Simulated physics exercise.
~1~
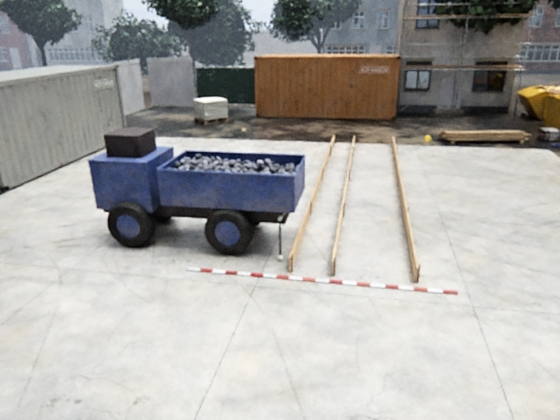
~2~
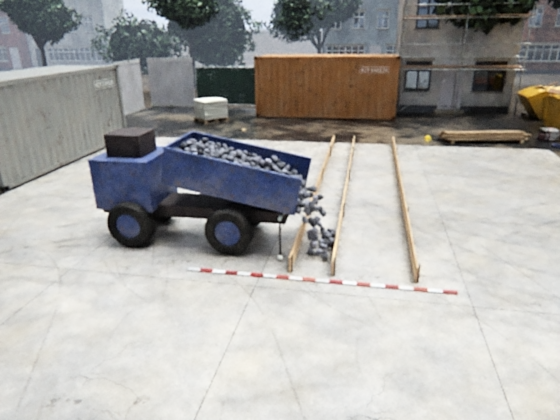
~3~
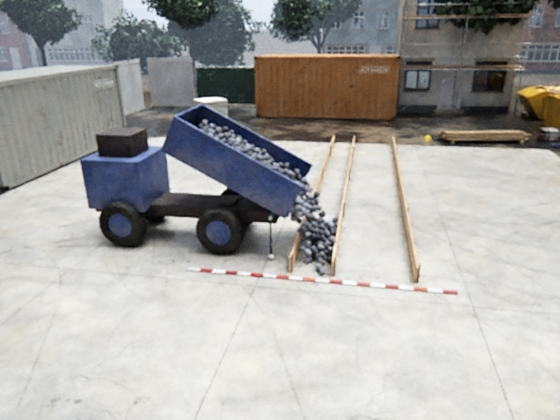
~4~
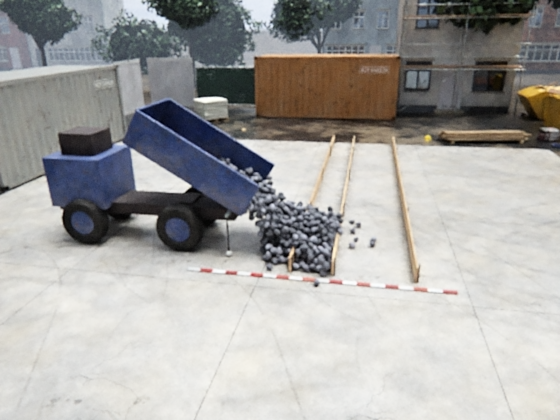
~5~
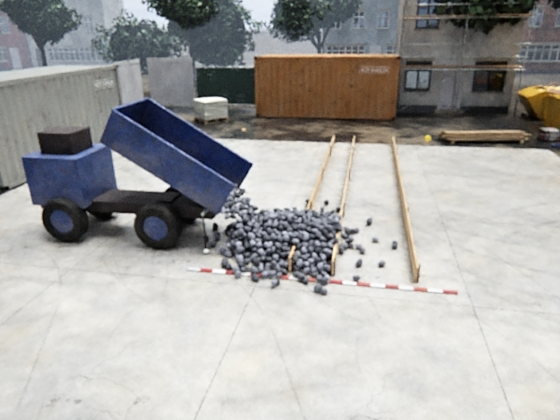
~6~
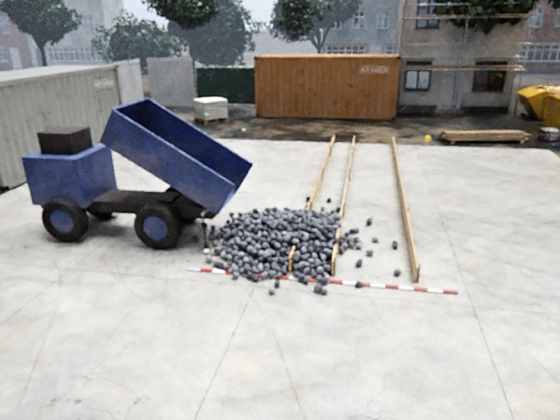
A blue dump truck tips out grey stones, moving left and leaving them heaped over planks.
